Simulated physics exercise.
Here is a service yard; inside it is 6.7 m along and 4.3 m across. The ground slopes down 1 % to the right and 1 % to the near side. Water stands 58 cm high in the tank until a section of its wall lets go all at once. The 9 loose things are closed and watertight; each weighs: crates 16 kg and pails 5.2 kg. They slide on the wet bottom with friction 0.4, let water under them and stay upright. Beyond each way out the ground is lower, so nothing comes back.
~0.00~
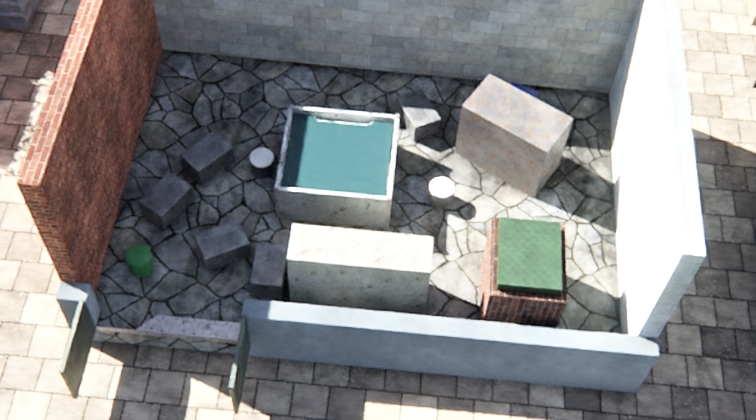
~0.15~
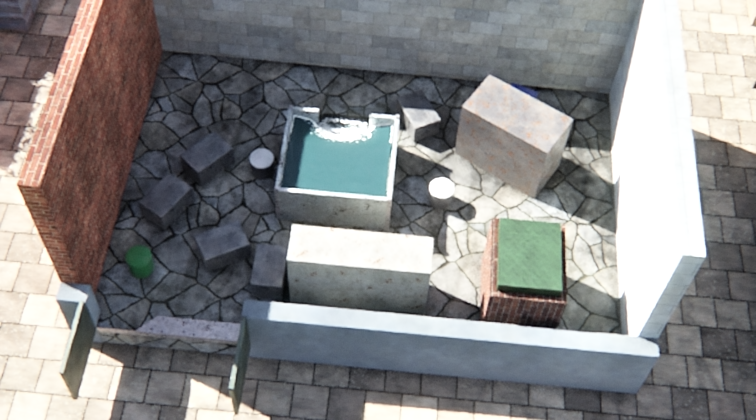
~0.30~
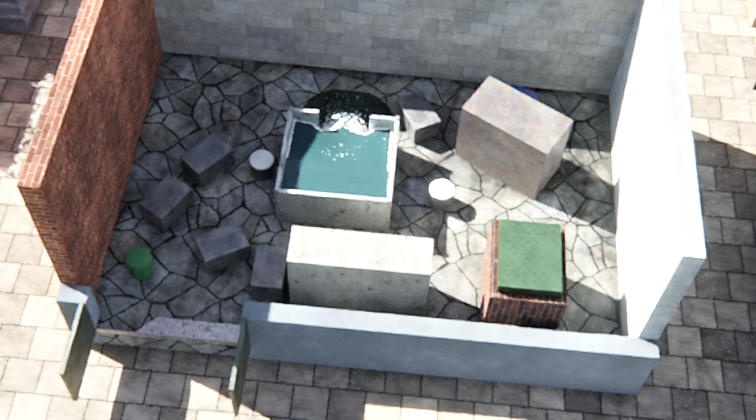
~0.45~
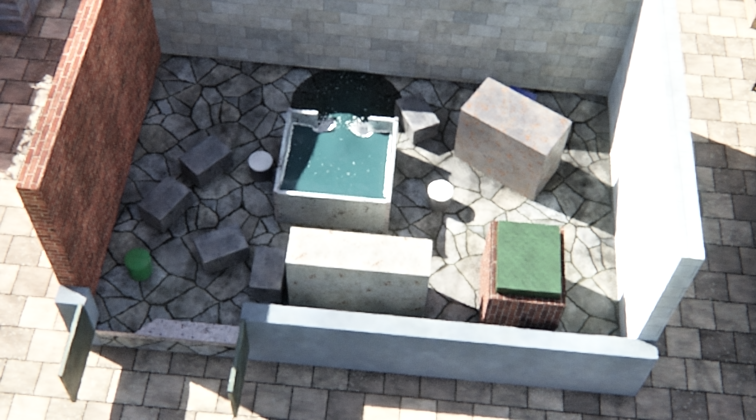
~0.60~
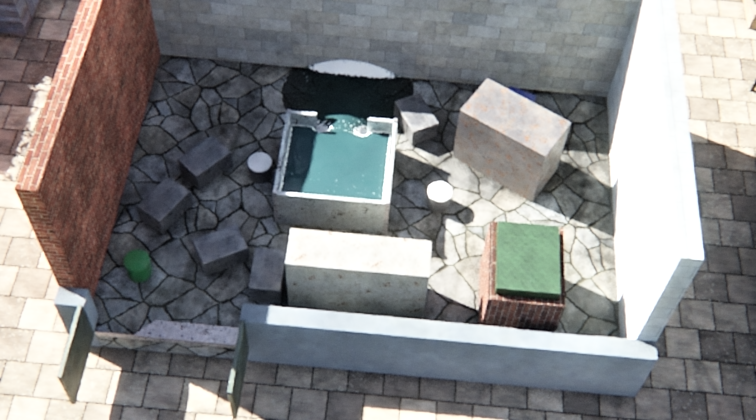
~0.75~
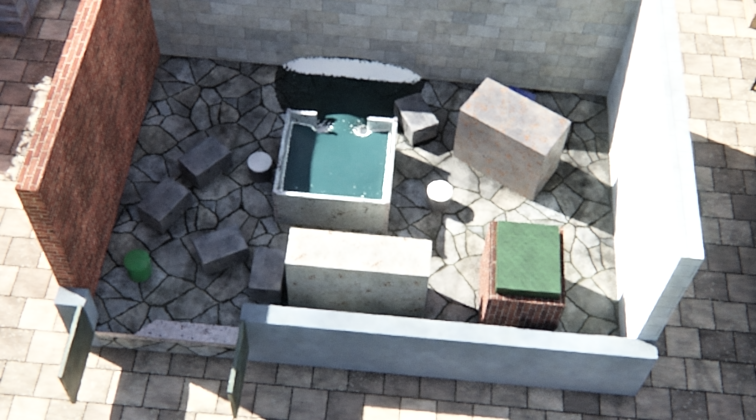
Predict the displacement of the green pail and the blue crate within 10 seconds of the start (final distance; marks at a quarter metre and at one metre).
The green pail slides a little, the blue crate ends far away.
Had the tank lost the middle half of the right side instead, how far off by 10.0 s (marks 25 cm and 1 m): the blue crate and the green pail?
In that case the blue crate travels far, the green pail barely shifts.
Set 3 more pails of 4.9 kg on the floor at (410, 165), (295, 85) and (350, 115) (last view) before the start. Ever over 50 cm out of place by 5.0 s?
In turn: Under, more, past it.
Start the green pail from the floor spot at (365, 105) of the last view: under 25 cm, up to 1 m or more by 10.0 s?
It travels far.
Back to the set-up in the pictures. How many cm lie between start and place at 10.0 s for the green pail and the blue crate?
Roughly 50 and 250 cm.
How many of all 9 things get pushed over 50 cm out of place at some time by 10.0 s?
I count 1.
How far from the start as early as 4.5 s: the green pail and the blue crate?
About 0 and 200 cm.
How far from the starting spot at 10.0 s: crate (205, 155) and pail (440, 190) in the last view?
In turn: 0 cm, 0 cm.
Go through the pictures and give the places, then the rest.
In the first frame, the green pail at (138, 255), on the bottom; the blue crate at (518, 101), on the bottom; water covers 1.8 m2; 0 of 9 have shifted.
In the second frame, the green pail at (138, 256) rests on the ground; the blue crate at (518, 102), on the bottom; water covers 2.2 m2; 0 of 9 have shifted.
In the third frame, the green pail at (138, 257), on the bottom; the blue crate at (518, 103), on the bottom; water covers 2.8 m2; 0 of 9 have shifted.
In the fourth frame, the green pail at (137, 259), on the bottom; the blue crate at (516, 104), on the bottom; water covers 3.5 m2; 0 of 9 have shifted.
In the fifth frame, the green pail at (136, 260), on the bottom; the blue crate at (516, 105), on the bottom; 3.9 m2 under water; 0 of 9 have shifted.
In the sixth frame, the green pail at (137, 260), on the bottom; the blue crate at (516, 104) rests on the ground; water covers 4.1 m2; 0 of 9 have shifted.
After 2.0 s the green pail is near (137, 260), 0.0 m from its start, aground; the blue crate is near (534, 110), 0.3 m from its start, aground; 0 of 9 are out; 0 afloat.
After 4.5 s the green pail is near (137, 261), 0.0 m from its start, aground; the blue crate is near (582, 226), 2.2 m from its start, aground; 0 of 9 are out; 0 afloat.
After 7.0 s the green pail is near (154, 288), 0.5 m from its start, aground; the blue crate is near (575, 245), 2.4 m from its start, aground; 0 of 9 are out; 0 afloat.
After 10.0 s the green pail is near (154, 288), 0.5 m from its start, aground; the blue crate is near (573, 244), 2.4 m from its start, aground; 0 of 9 are out; 0 afloat.
